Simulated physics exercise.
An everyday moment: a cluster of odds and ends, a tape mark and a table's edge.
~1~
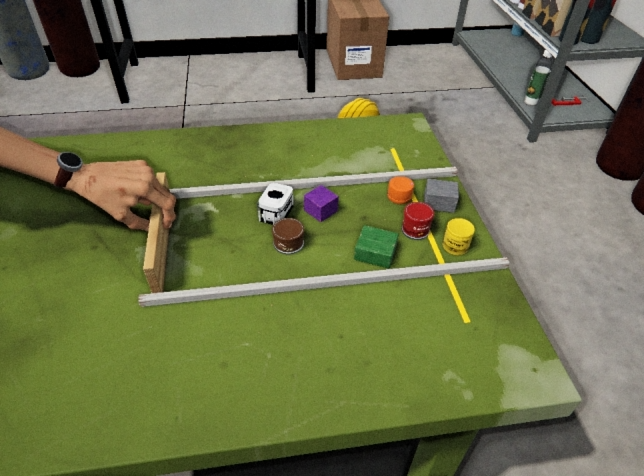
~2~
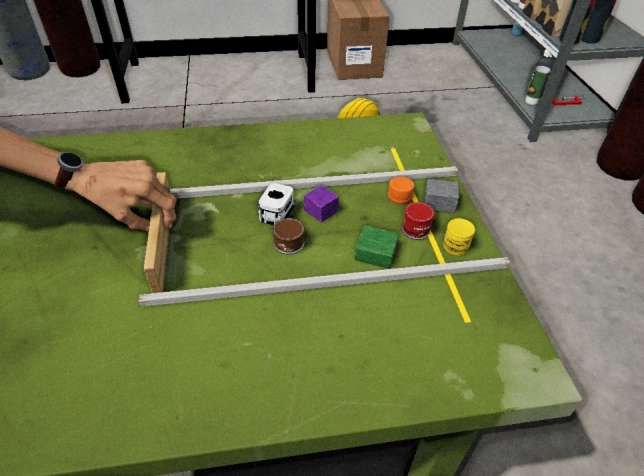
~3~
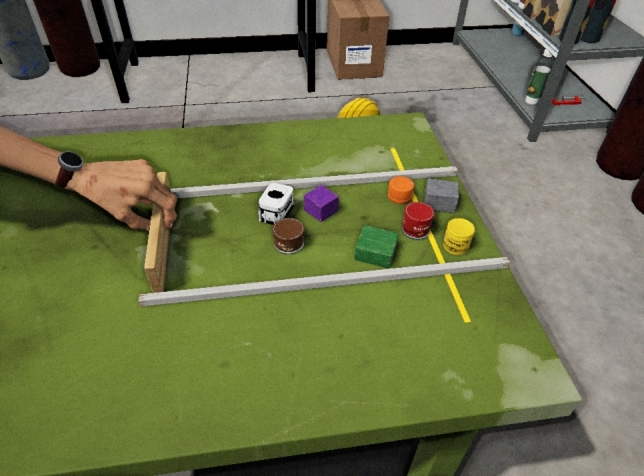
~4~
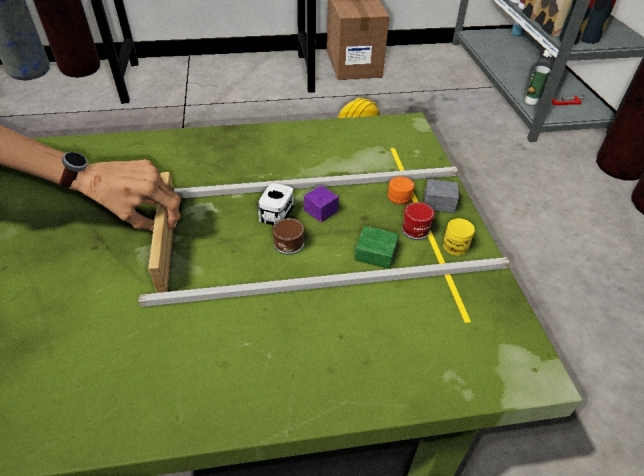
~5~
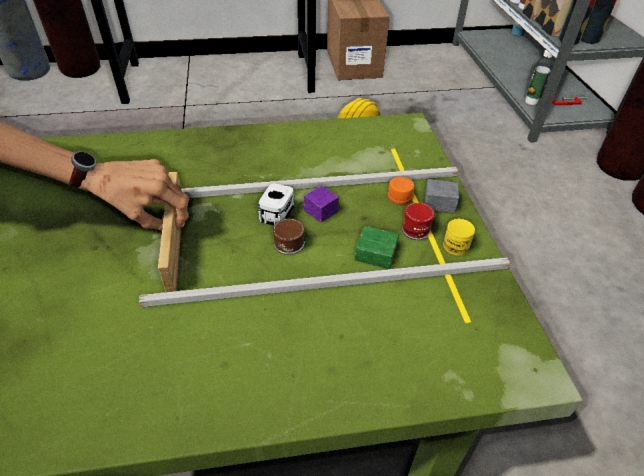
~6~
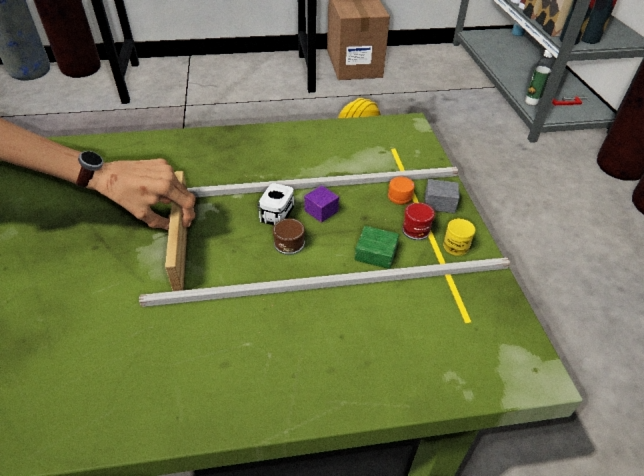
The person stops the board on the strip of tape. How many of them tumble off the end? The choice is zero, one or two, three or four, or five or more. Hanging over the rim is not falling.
As it turns out, the number that fall off is one or two.
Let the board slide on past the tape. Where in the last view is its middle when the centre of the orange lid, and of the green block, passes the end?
For the orange lid at (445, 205), for the green block at (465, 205).
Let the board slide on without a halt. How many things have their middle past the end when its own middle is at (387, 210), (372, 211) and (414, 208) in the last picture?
The counts: 0, 0 and 0.
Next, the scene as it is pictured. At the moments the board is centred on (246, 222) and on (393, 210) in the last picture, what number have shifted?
0 and 7.
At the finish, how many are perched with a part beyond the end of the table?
Overhanging: 0.
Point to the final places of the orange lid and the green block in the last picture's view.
First (446, 183), then (456, 248).
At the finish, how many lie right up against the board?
In contact: 3.
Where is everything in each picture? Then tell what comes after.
In the first picture, grey block (441, 196); yellow tub (458, 237); red tin (417, 221); board (160, 230); tape (424, 220).
In the second picture, yellow tub (459, 237); white case (277, 204).
In the third picture, red tin (418, 221); brown pot (289, 236).
In the fourth picture, grey block (441, 196); green block (377, 247).
In the fifth picture, yellow tub (459, 238); board (173, 229).
In the sixth picture, grey block (442, 196); yellow tub (459, 238); red tin (418, 221); board (179, 228); tape (424, 220).
Soon after, none off yet; grey block at rest near (442, 196); yellow tub at rest near (459, 238); red tin at rest near (418, 221).
After that, none off yet; grey block at rest near (443, 196); yellow tub at rest near (459, 238); red tin displaced a little near (431, 220).
In the end, the number that fall off is one or two; gone, grey block.
